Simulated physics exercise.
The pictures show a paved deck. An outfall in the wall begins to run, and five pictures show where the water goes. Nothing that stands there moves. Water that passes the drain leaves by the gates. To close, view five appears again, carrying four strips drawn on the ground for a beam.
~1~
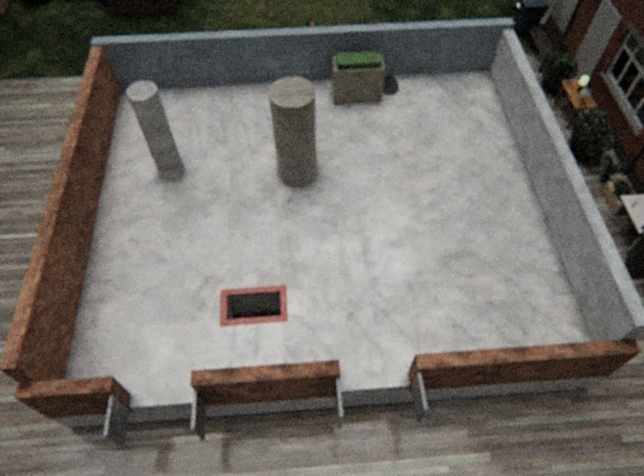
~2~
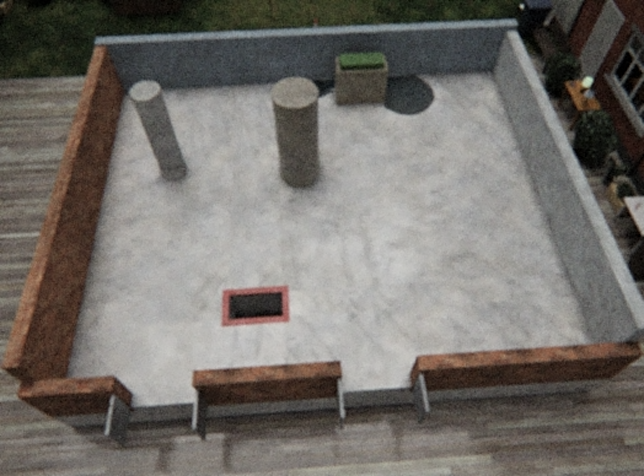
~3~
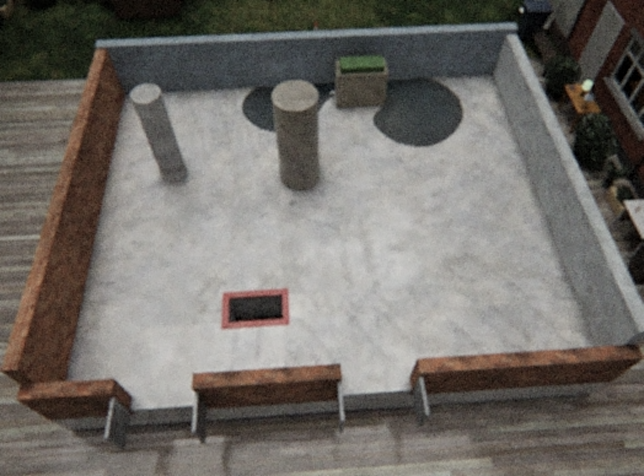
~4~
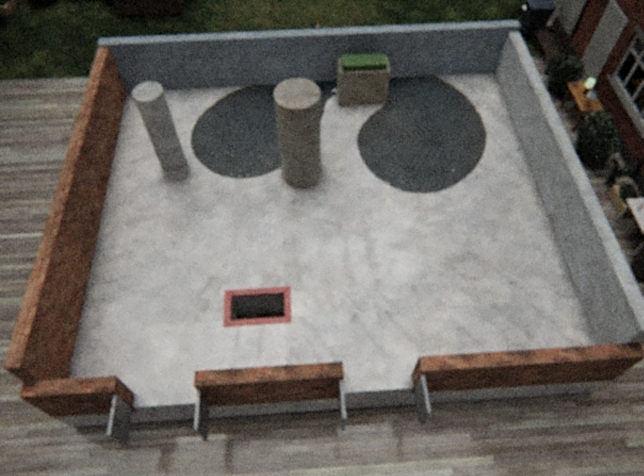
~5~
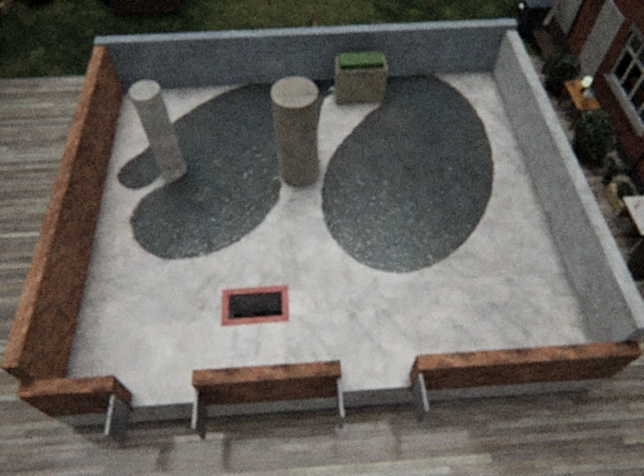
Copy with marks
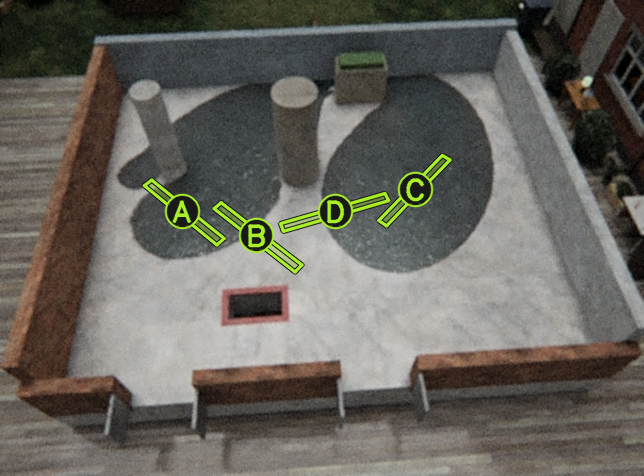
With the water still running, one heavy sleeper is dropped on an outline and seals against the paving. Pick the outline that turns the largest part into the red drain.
I would pick place A.
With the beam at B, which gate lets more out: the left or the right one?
More leaves on the left.
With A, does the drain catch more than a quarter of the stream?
Yes.
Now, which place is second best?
The answer is C.
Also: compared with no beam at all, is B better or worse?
Worse.
In lime, A from (148, 182) to (220, 241); B from (217, 205) to (298, 268); C from (382, 223) to (446, 157); D from (282, 227) to (386, 197).
If A is chosen, about 38 % of the stream goes into the red drain, about 61 % out by the gates.
If B is chosen, about 4 % of the stream goes into the red drain, about 95 % out by the gates.
If C is chosen, about 19 % of the stream goes into the red drain, about 81 % out by the gates.
If D is chosen, about 7 % of the stream goes into the red drain, about 93 % out by the gates.
